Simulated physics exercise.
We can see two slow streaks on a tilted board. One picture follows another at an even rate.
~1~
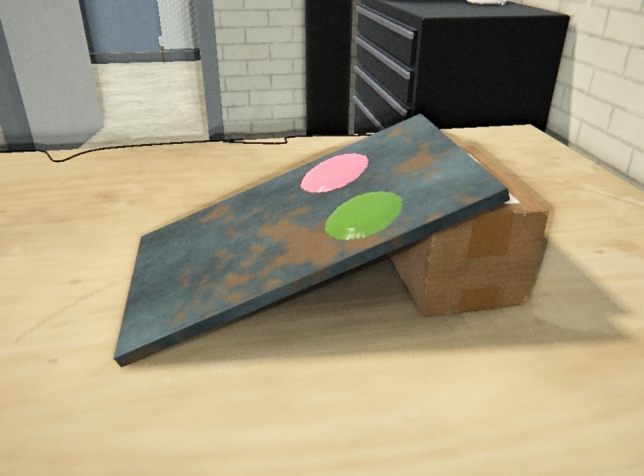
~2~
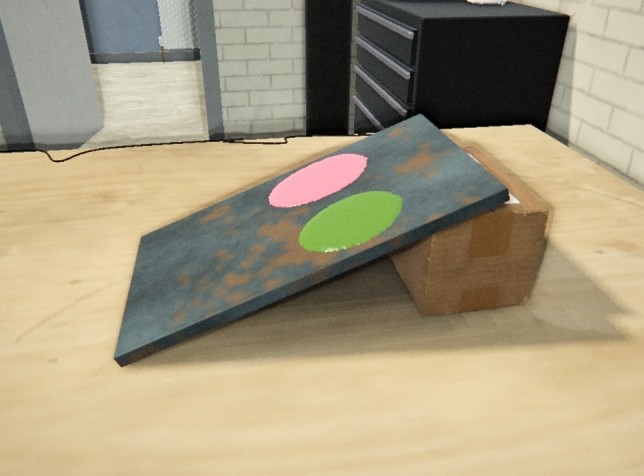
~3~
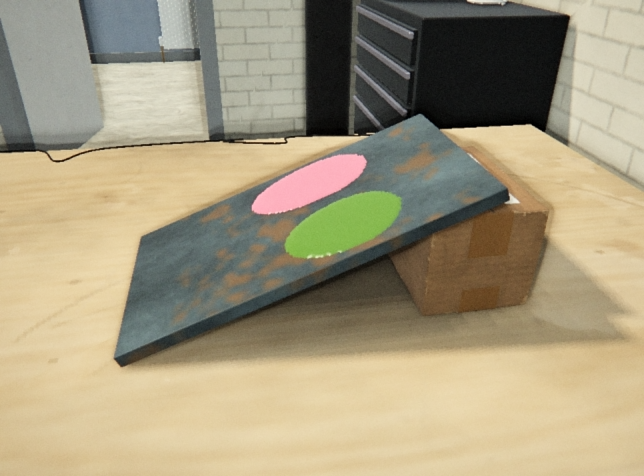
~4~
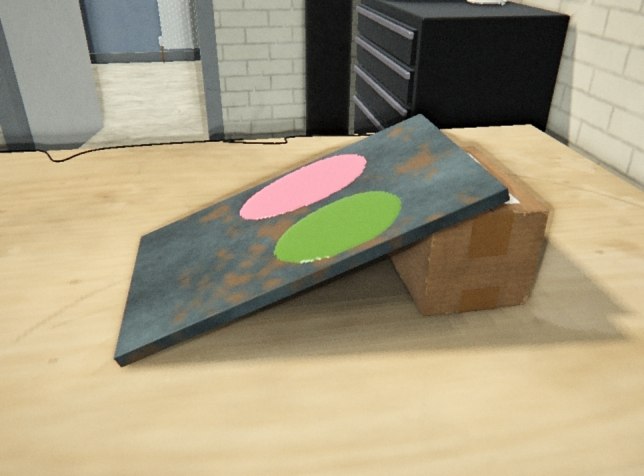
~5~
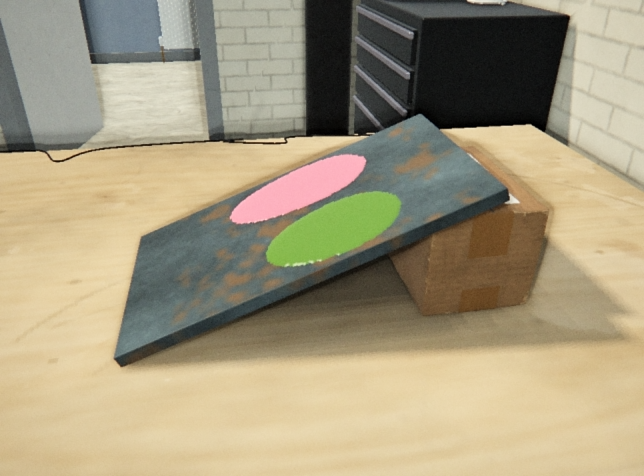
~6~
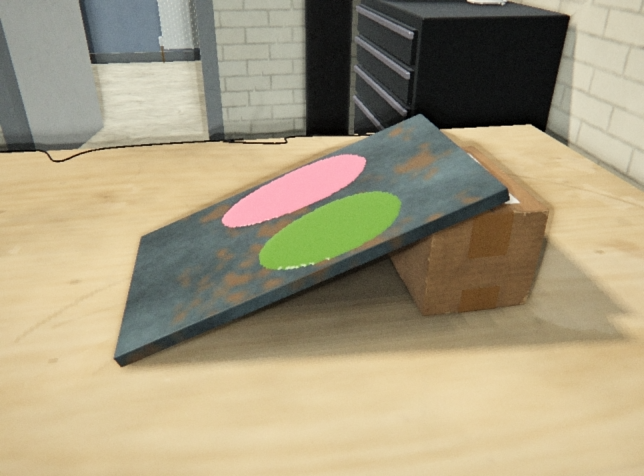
In this clip, a pink patch and a green patch of paint lie side by side on a tilted, rust-marked board propped on a cardboard box, and both stretch slowly down the slope toward the left, their spreading gradually slowing.
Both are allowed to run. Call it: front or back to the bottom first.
Back.
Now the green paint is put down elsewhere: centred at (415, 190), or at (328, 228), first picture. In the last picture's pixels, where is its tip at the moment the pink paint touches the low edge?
About (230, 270), then about (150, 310).
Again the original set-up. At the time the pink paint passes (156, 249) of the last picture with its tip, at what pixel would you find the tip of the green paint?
(202, 283), approximately.
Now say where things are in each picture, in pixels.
In the first frame, tip of the green paint half way down; tip of the pink paint (313, 180) half way down.
In the second frame, tip of the green paint (313, 235) half way down; tip of the pink paint half way down.
In the third frame, tip of the green paint half way down; tip of the pink paint (261, 202) half way down.
In the fourth frame, tip of the green paint (285, 247) half way down; tip of the pink paint three quarters of the way down.
In the fifth frame, tip of the green paint half way down; tip of the pink paint (242, 212) three quarters of the way down.
In the sixth frame, tip of the green paint (271, 253) half way down; tip of the pink paint three quarters of the way down.
Next, the green paint is three quarters of the way down; the pink paint is three quarters of the way down.
After that, the green paint is three quarters of the way down; the pink paint is close to the edge.
Finally, the green paint is three quarters of the way down; the pink paint is at the low edge.
